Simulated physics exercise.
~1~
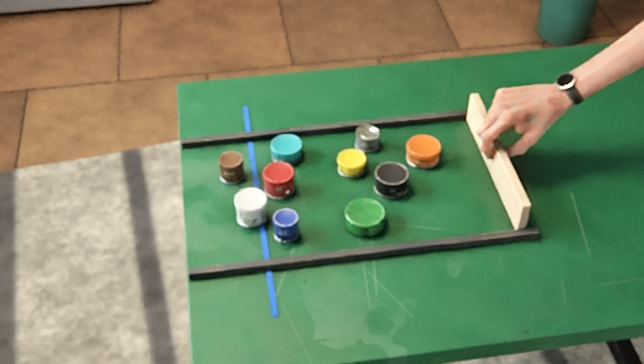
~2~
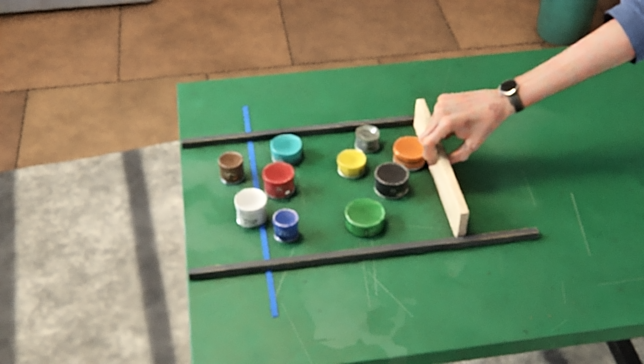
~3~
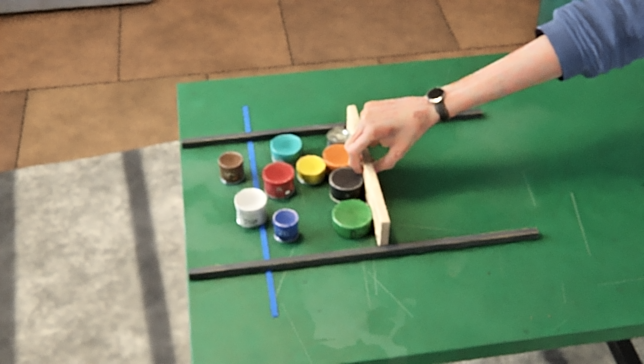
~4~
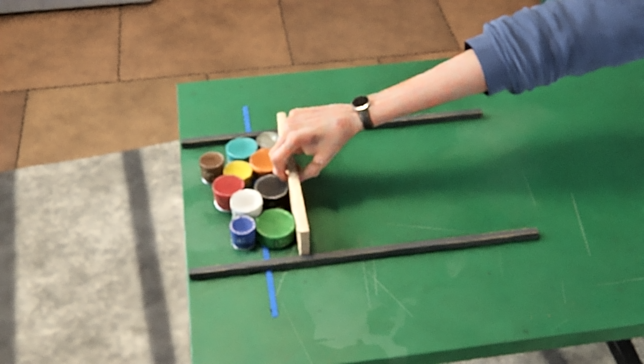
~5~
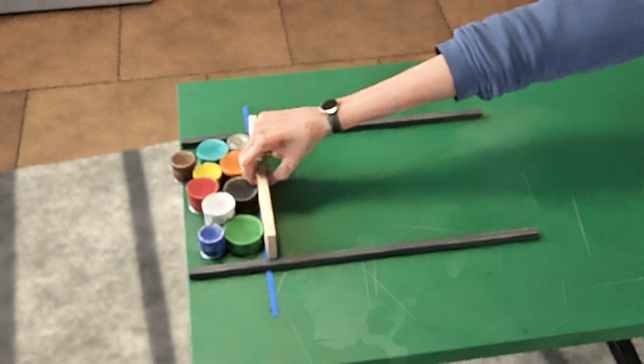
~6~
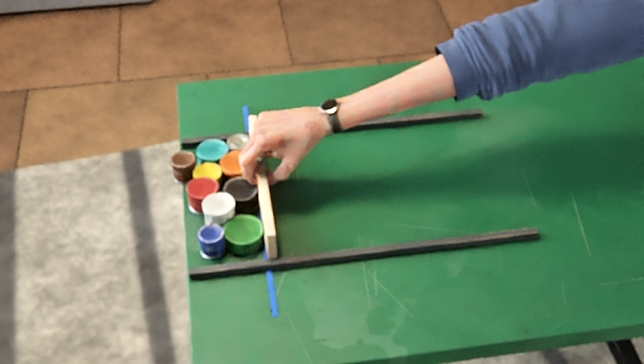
On a green table, a hand slides a board left, bunching colourful pots near the edge.
